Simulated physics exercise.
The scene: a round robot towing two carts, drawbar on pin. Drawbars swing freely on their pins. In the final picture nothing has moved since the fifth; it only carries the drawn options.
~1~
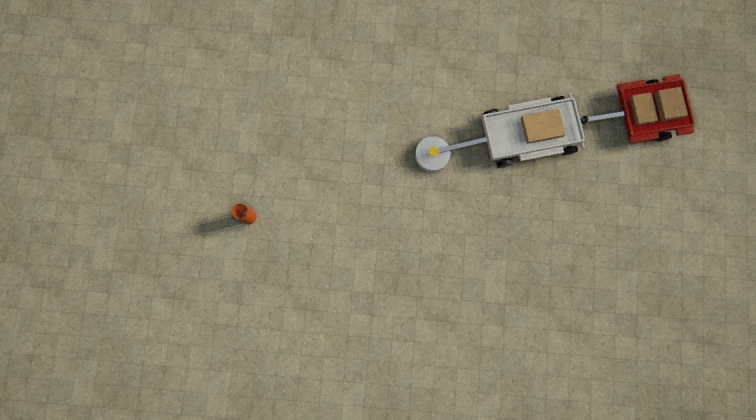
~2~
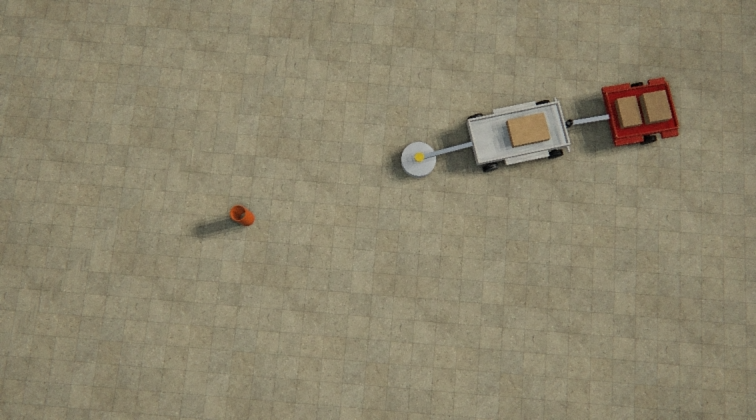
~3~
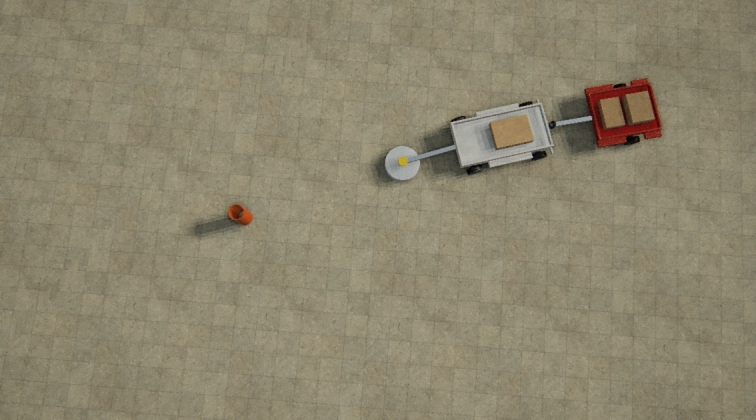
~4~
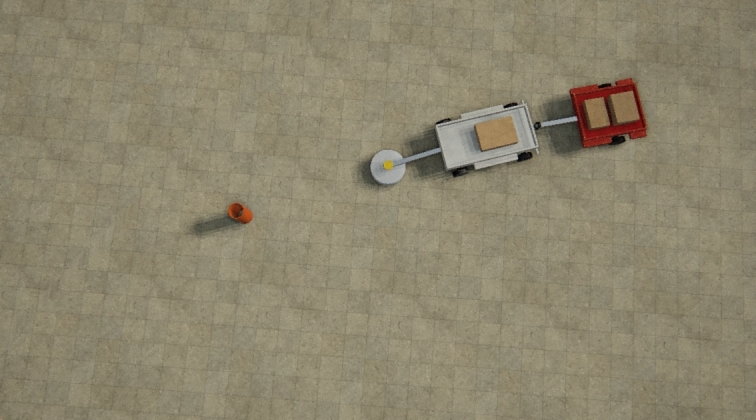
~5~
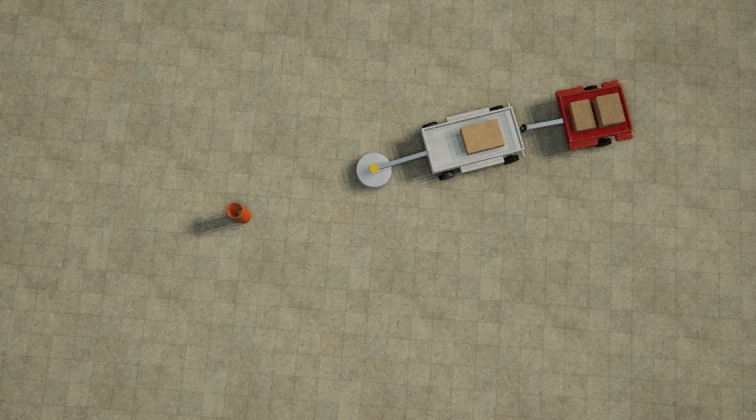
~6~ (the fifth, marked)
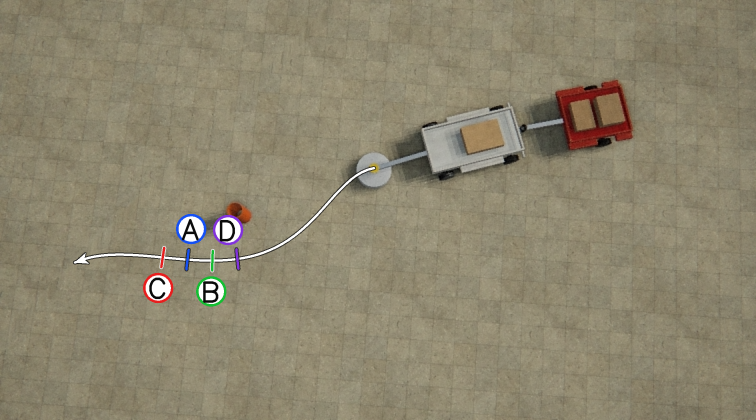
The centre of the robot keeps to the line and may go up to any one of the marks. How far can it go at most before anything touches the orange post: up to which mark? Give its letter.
Up to mark B.
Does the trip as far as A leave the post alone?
For that mark, no.
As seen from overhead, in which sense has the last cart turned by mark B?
Anticlockwise.
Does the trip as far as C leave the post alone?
For that mark, no.
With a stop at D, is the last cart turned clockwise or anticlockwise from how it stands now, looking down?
Anticlockwise.
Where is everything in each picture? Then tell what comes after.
The first picture shows white cart (533, 129); red cart (656, 108); orange post (249, 217).
The second picture shows robot (419, 159); white cart (518, 133); red cart (641, 111); orange post (247, 219).
The third picture shows robot (402, 163); white cart (501, 136); red cart (623, 112); orange post (245, 218).
The fourth picture shows robot (388, 167); white cart (486, 137); red cart (609, 112); orange post (245, 216).
The fifth picture shows robot (374, 170); white cart (472, 141); red cart (594, 114); orange post (244, 216).
On the marked copy, A at (188, 260); B at (212, 261); C at (163, 257); D at (237, 259); the route from (374, 168) via (237, 259) to (75, 263).
With B. Early on, robot (324, 210), last cart (535, 127).
Further on, robot (272, 251), last cart (475, 144).
At the end, robot (215, 261), last cart (426, 164); nothing has been touched.
As for the rest, A is too far, the post has been hit; C is too far, the post has been hit; D is safe but short.
